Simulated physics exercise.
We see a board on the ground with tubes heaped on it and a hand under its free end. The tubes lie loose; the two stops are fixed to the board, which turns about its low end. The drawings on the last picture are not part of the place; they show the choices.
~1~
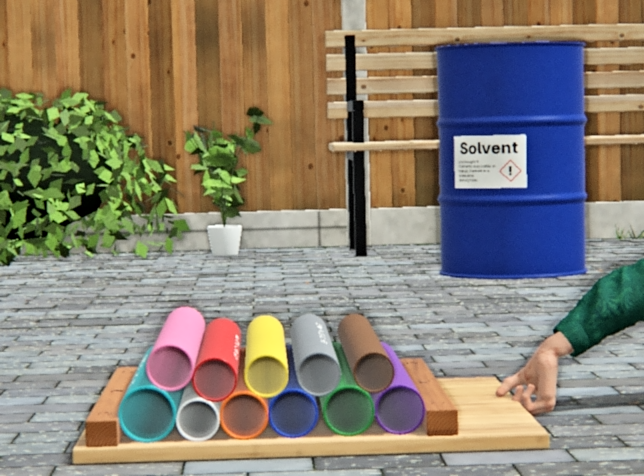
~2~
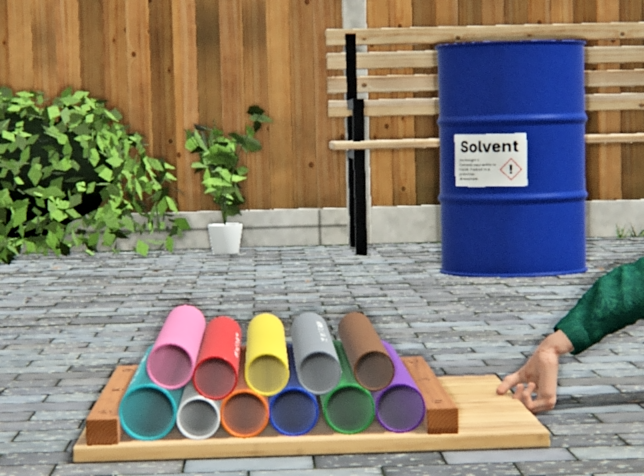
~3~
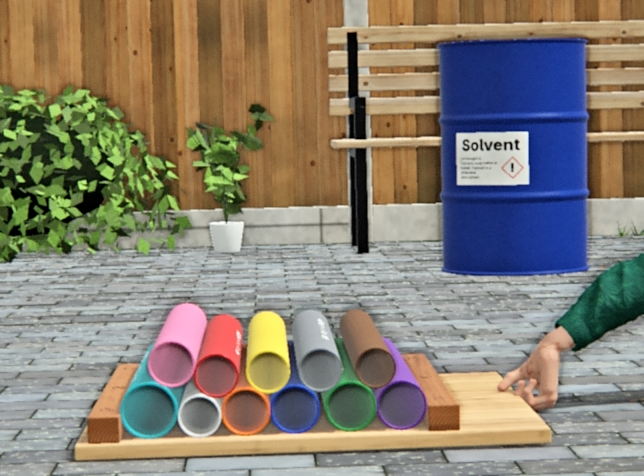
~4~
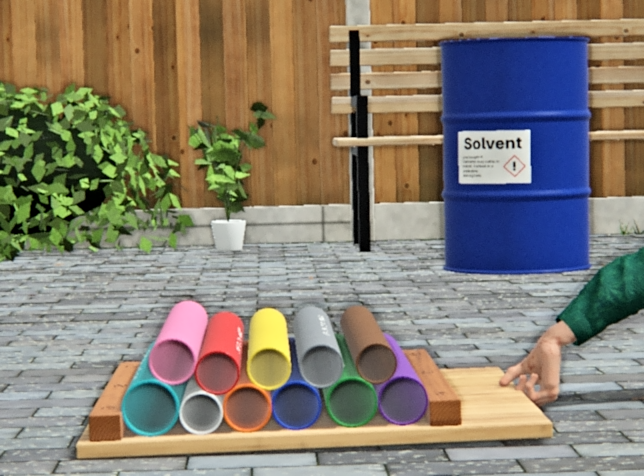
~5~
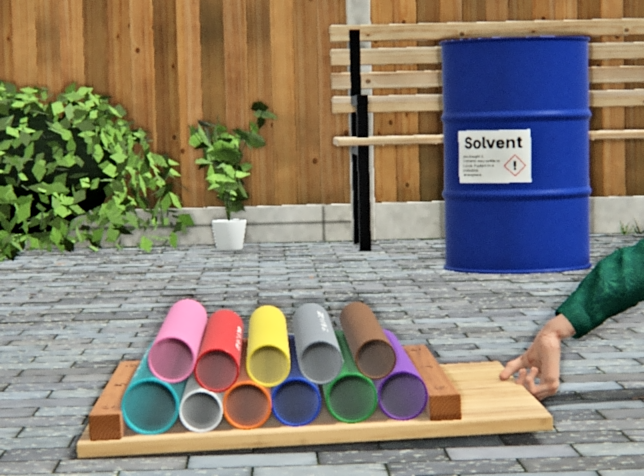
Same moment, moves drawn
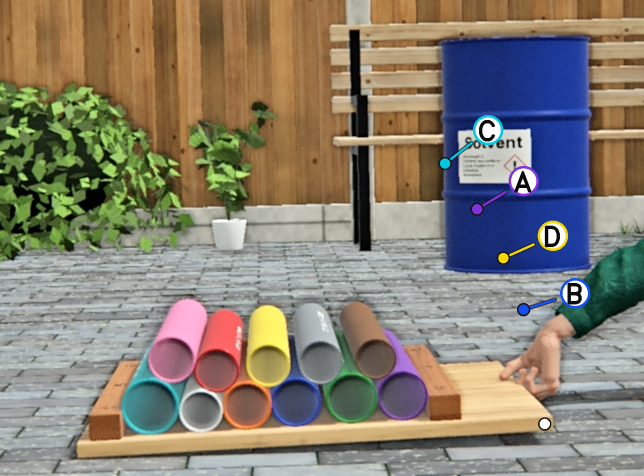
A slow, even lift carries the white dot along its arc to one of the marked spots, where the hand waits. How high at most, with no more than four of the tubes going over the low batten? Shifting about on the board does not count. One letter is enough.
Raise it to A.
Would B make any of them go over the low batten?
At B: No.
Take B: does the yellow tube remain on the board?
The yellow tube: Yes.
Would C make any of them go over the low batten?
Yes.
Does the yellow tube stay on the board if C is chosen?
No, with C.
On the marked copy, A at (477, 209); B at (523, 309); C at (445, 164); D at (503, 258); the white dot at (545, 424).
Following A. Soon after the start, board at 18°.
Later, board at 30°.
In the end, board at 30°, two over the low batten (red, pink).
As for the rest, B none over the low batten; C five over the low batten; D none over the low batten.
